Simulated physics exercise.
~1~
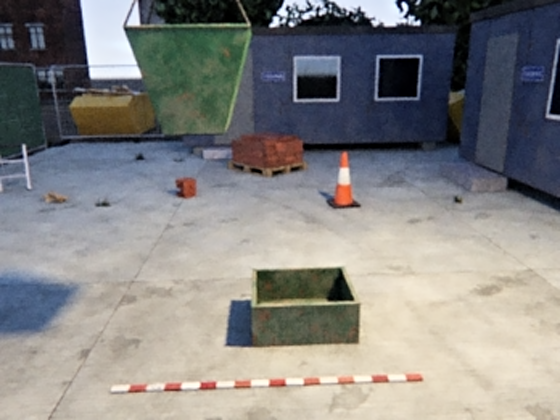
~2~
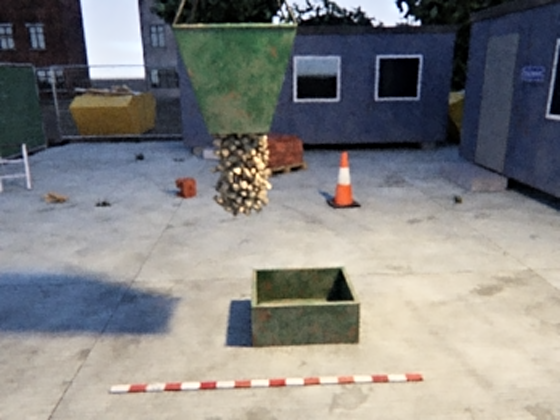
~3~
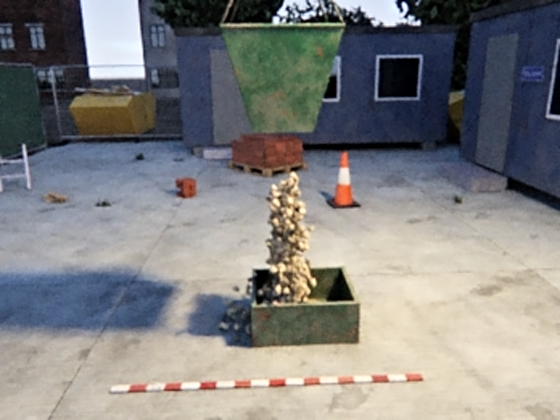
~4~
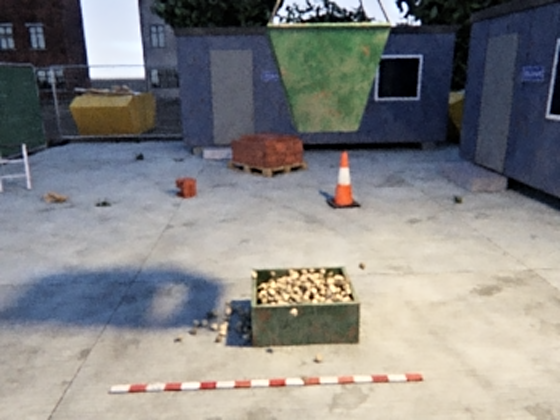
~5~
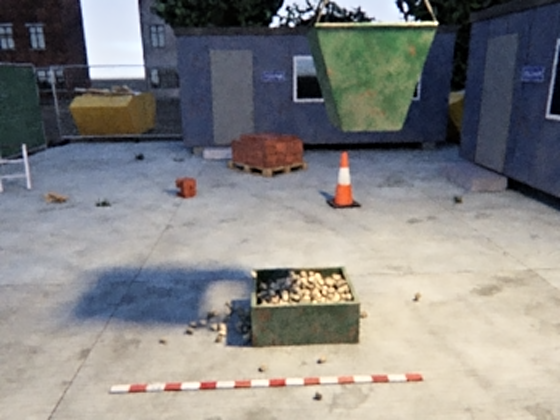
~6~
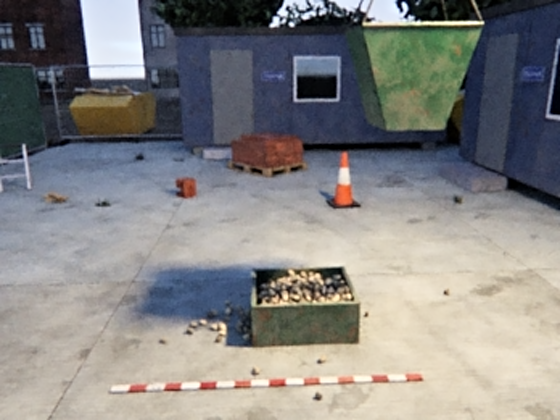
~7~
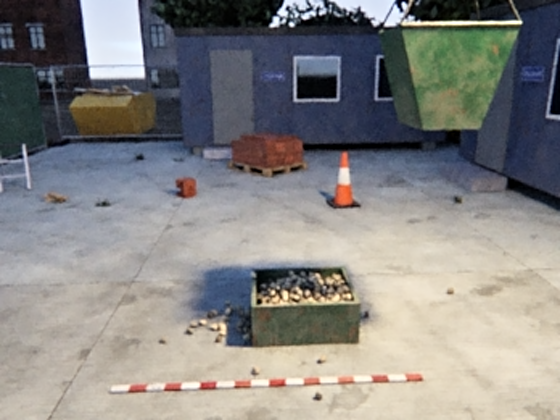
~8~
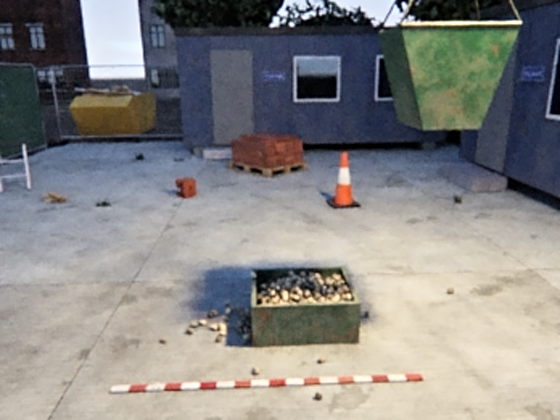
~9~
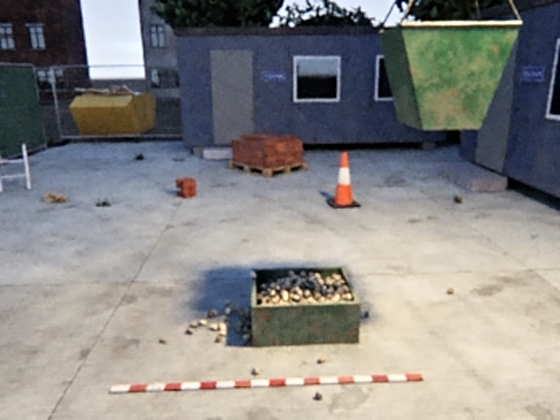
In a paved yard with blue cabins, a green skip moves rightwards and drops a stream of pale stones into a low green bin, then carries on right and stops, leaving nearly all the stones heaped in the bin and a few scattered on the ground, mostly to its left.
